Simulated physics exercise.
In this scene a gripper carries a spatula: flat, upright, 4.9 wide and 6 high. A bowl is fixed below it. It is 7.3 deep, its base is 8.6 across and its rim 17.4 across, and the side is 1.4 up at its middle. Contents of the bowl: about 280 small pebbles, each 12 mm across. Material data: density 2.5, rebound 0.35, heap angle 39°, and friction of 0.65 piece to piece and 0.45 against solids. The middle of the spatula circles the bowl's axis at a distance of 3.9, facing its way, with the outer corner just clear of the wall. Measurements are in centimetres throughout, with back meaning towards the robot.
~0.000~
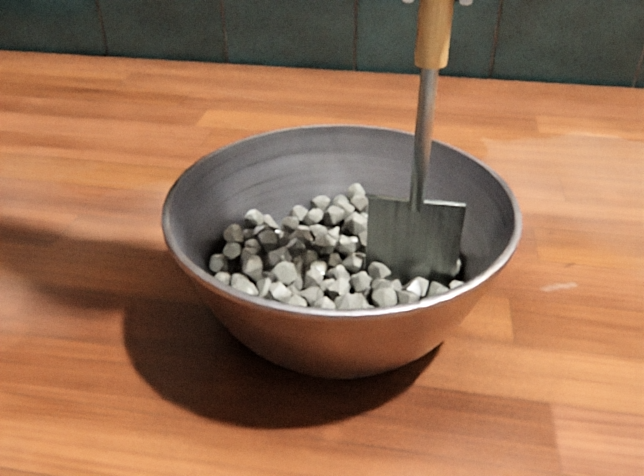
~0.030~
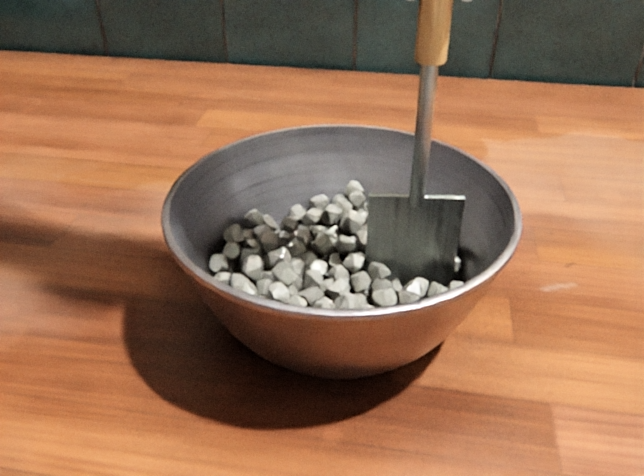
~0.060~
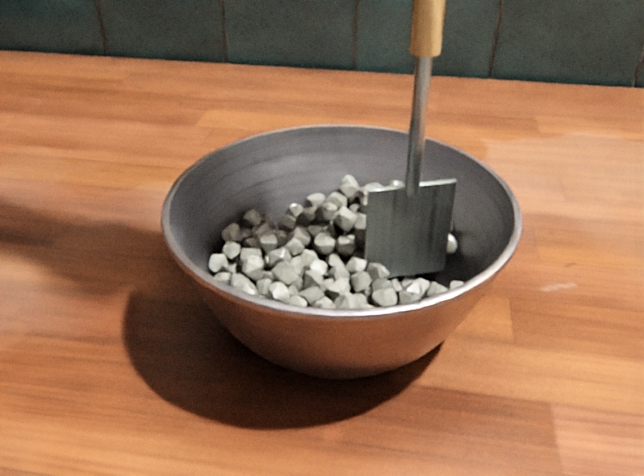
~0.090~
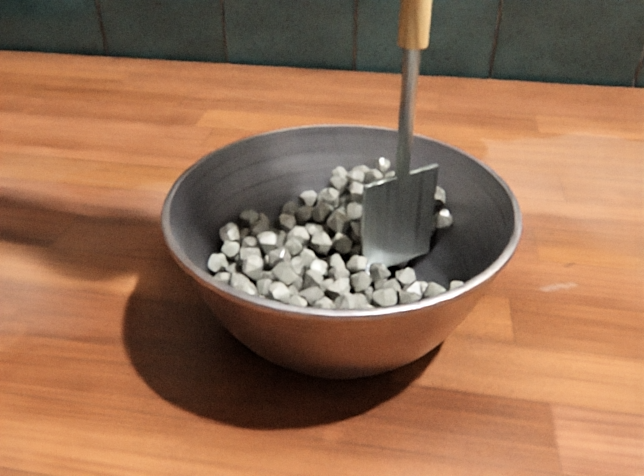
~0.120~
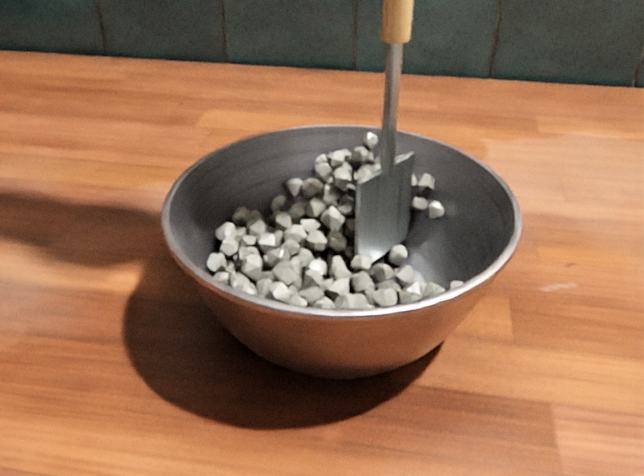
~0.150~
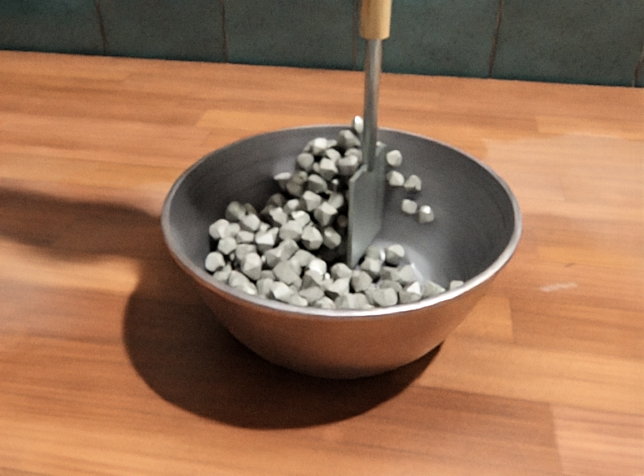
A spatula sweeps leftward and back through a metal bowl, pushing gray pebbles into a heap.
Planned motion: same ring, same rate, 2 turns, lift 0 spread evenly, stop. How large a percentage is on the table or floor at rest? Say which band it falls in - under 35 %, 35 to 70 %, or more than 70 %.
It falls under 35 %.
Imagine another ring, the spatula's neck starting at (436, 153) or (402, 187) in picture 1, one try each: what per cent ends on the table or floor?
Near 20 per cent and near 10 per cent, in that order.
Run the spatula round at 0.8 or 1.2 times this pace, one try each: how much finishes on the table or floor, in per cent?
First try close to 15, second close to 25, in per cent.
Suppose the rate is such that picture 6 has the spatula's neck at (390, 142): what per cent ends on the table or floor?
It works out to roughly 15 percent.
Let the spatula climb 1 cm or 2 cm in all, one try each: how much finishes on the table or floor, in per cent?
About 20 and 15 per cent.
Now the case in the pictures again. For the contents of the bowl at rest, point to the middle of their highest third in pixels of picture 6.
I'd say close to (413, 205).
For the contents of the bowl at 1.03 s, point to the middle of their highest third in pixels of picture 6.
(284, 280).
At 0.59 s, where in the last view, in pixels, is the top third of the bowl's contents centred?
I'd put it at around (449, 221).
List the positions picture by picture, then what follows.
The first picture shows the spatula neck at (419, 174), 0° round; upper third of the load around (333, 262), from x 220 to 455, top at y 195; 277 in the bowl.
The second picture shows the spatula neck at (419, 170), 7° round; upper third of the load around (336, 259), from x 220 to 455, top at y 190.
The third picture shows the spatula neck at (415, 159), 23° round; upper third of the load around (340, 243), from x 220 to 455, top at y 185.
The fourth picture shows the spatula neck at (404, 150), 40° round; upper third of the load around (338, 233), from x 220 to 455, top at y 165.
The fifth picture shows the spatula neck at (389, 142), 58° round; upper third of the load around (332, 217), from x 215 to 455, top at y 140.
The sixth picture shows the spatula neck at (370, 137), 75° round; upper third of the load around (323, 210), from x 215 to 455, top at y 125; 277 in the bowl.
After 0.59 s, 328° round, highest piece 9 above the table; 253 in the bowl, 16 on the table or floor, 8 in flight or on the tool.
After 1.03 s, 222° round, highest piece 9 above the table; 224 in the bowl, 48 on the table or floor, 5 in flight or on the tool.
After 1.45 s, 0° round, highest piece 8 above the table; 207 in the bowl, 69 on the table or floor, 1 in flight or on the tool.
After 2.15 s, 0° round, highest piece 8 above the table; 207 in the bowl, 70 on the table or floor.
In the end, 207 in the bowl, 70 on the table or floor. That is 25 % on the table or floor.
